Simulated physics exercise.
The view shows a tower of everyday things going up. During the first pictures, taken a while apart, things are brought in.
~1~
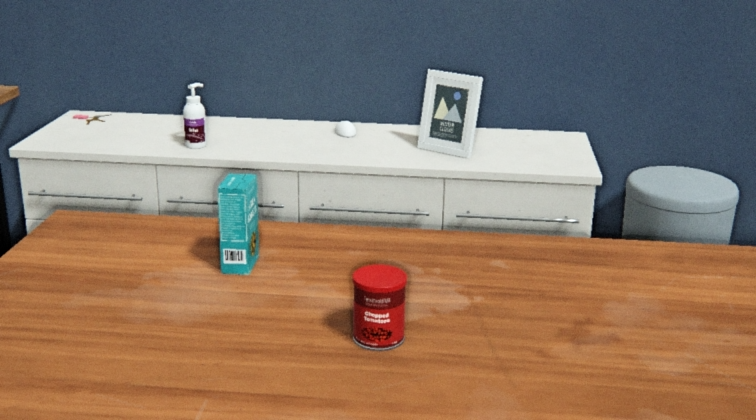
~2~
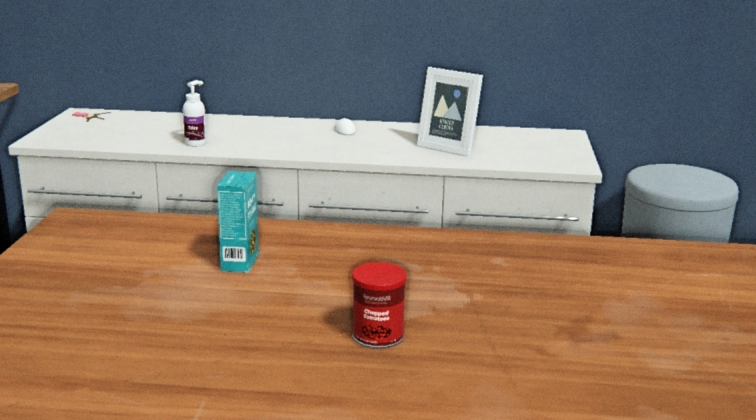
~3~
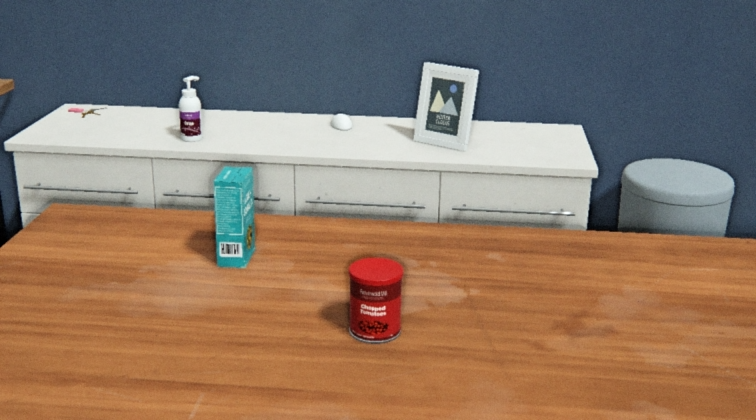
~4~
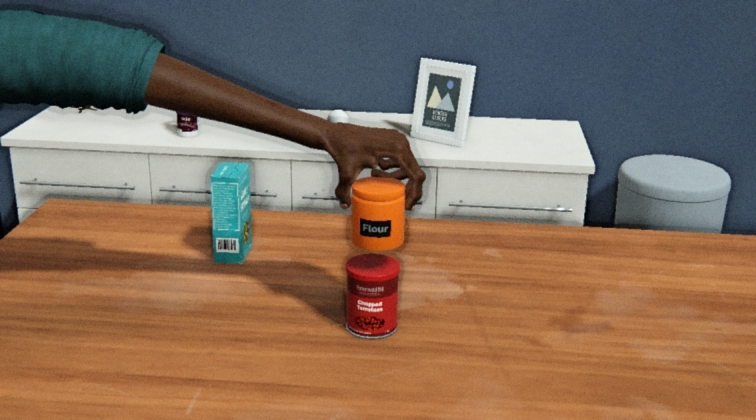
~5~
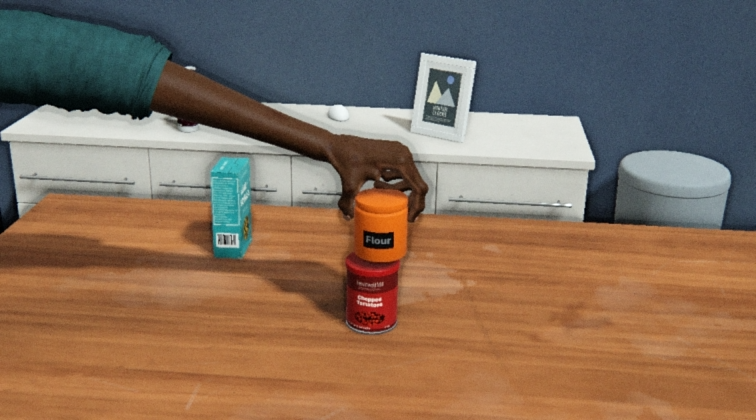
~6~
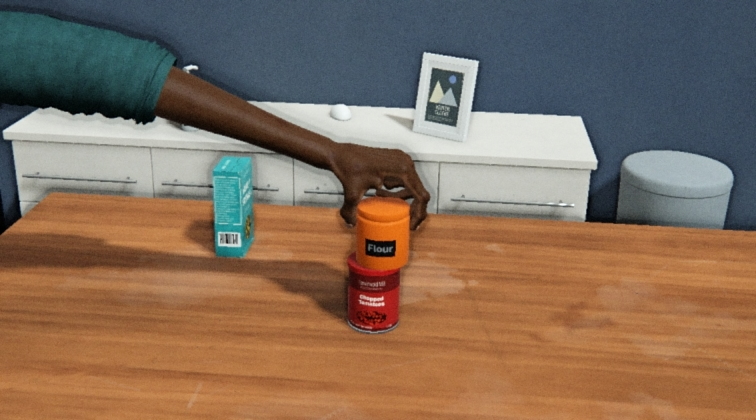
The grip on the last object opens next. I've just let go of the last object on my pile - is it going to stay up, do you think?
Yes, it will stay up.
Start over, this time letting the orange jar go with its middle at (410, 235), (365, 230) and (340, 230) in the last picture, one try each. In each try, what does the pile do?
Outcomes in order: A collapse, no collapse, a collapse.
Then, 0.30 s past the last view, nothing moves.
Then, 0.70 s past the last view, orange jar resting near (383, 233).
Finally, all 3 still in place. Final places as the last picture's camera would see them, orange jar near (383, 233). The pile stays up.
